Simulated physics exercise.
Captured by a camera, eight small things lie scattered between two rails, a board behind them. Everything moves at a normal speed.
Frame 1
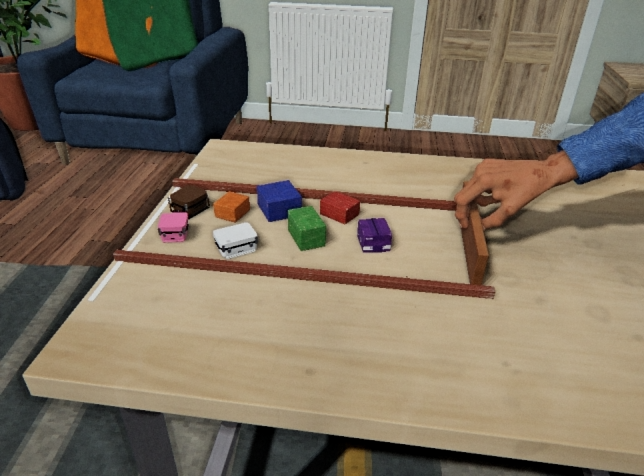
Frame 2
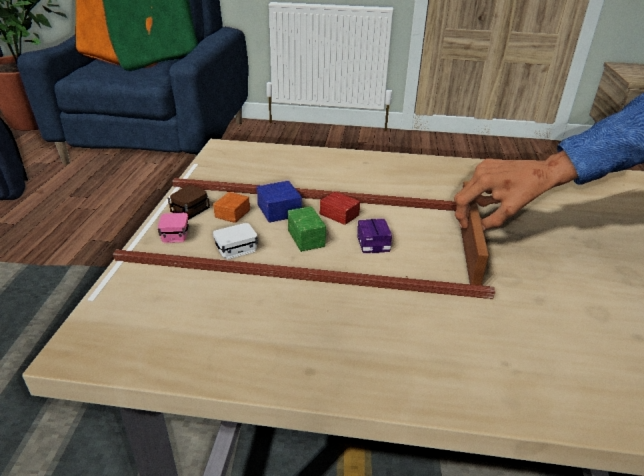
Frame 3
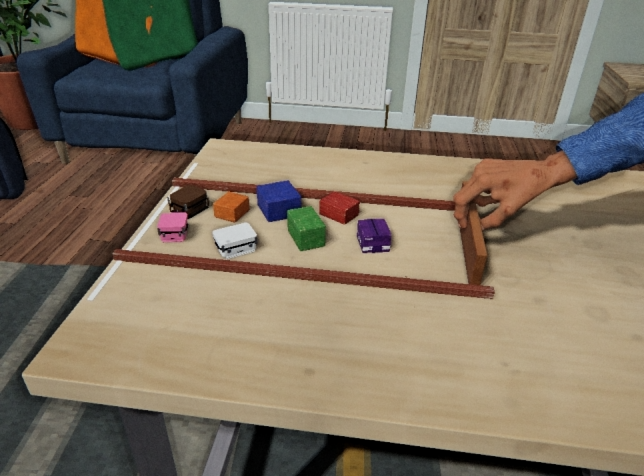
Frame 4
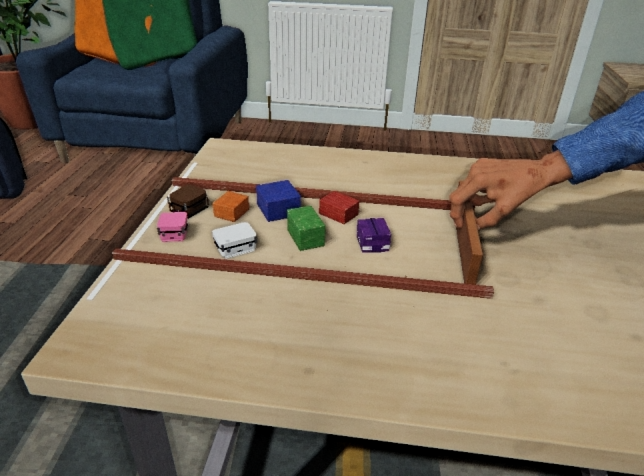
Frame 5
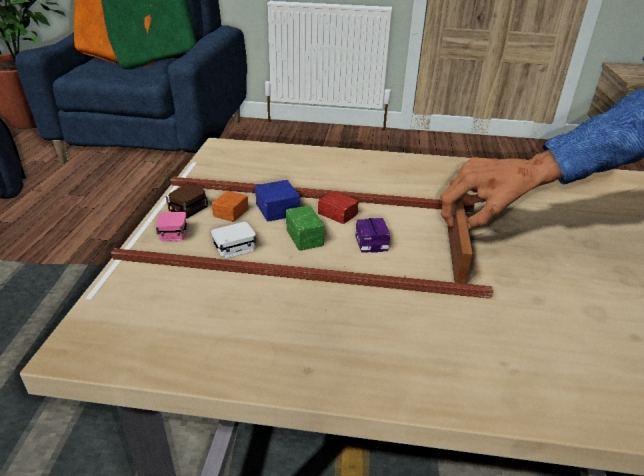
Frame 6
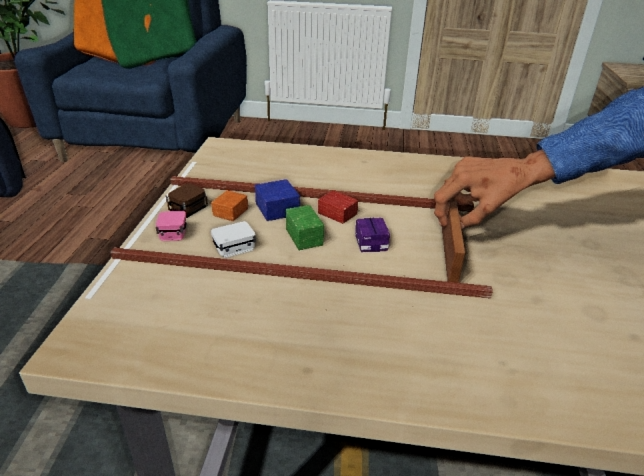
A hand slides a wooden board slightly left between two rails toward small colourful blocks.
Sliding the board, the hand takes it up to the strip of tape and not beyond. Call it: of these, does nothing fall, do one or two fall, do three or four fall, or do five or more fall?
Five or more fall.
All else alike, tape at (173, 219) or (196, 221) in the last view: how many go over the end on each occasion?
Respectively 5 and 3.
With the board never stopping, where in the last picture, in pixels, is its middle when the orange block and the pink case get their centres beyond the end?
Near (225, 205) and (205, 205).
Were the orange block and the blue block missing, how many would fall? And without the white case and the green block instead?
That makes 6 fallen, then 6 fallen in the other try.
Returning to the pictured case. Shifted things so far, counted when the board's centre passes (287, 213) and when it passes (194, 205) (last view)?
At the first place 7, at the second 8.
A little later, none off yet; brown case at rest near (187, 201); pink case at rest near (172, 227); orange block at rest near (230, 205).
Next, none off yet; brown case shifted about its own width near (148, 199); pink case at rest near (172, 227); orange block shifted well along near (174, 200).
When it is over, the number that fall off is five or more; down, purple box, red block, green block, blue block, white case, orange block, pink case and brown case.
